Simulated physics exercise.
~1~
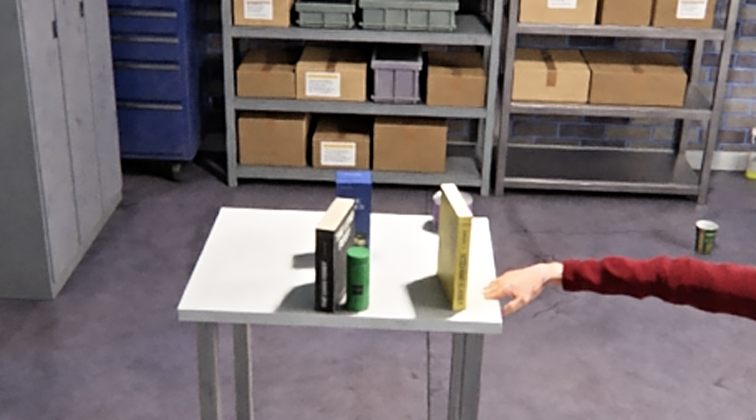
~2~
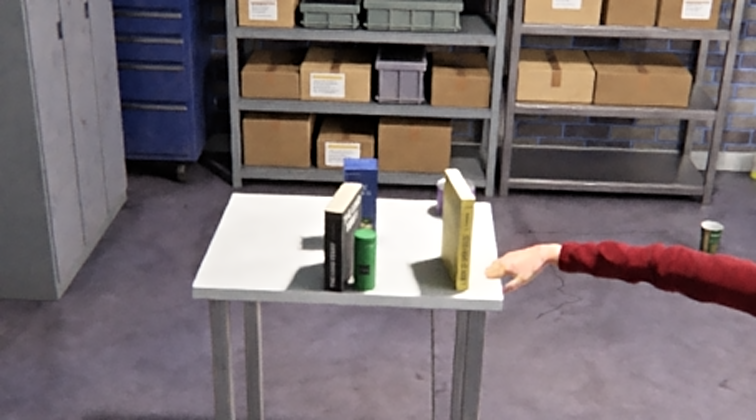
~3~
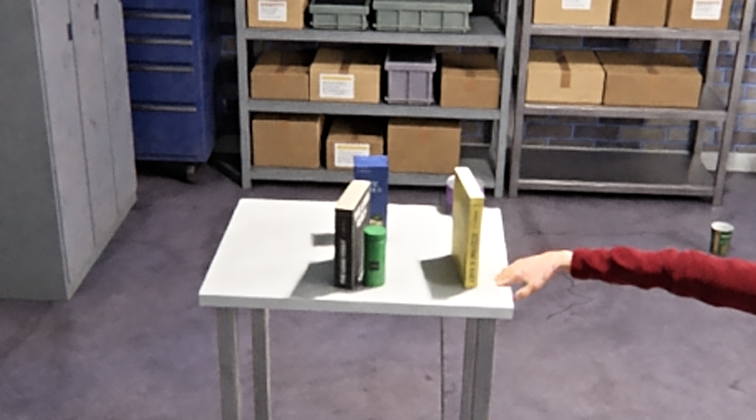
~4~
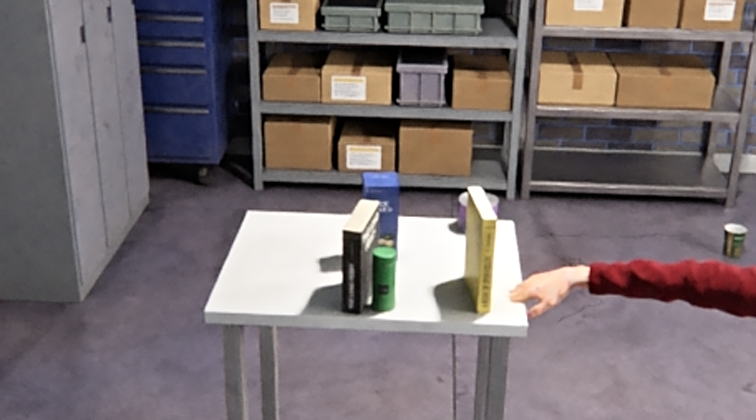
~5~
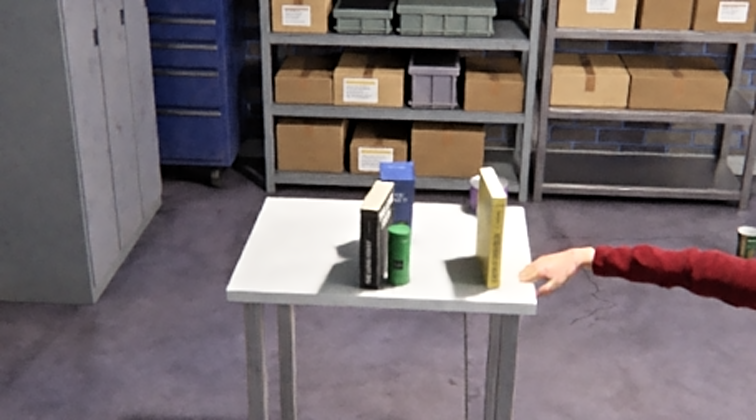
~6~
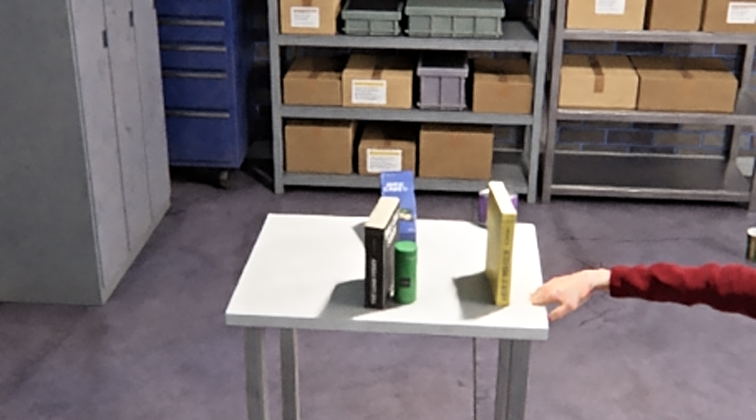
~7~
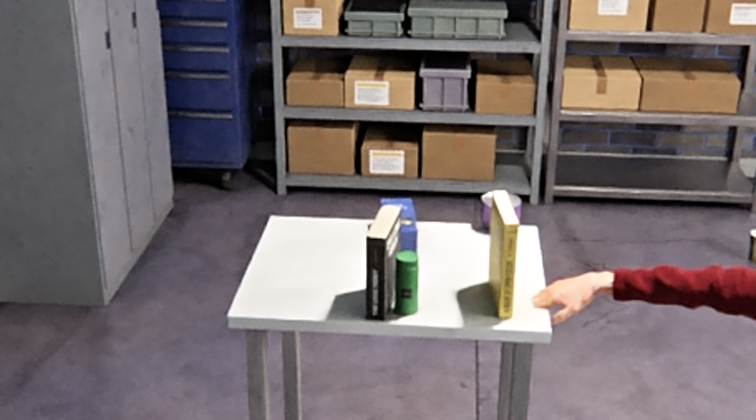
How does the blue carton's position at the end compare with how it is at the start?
At the start the blue carton stands upright behind the black book, but by the end it has tipped over and lies on its side on the table.
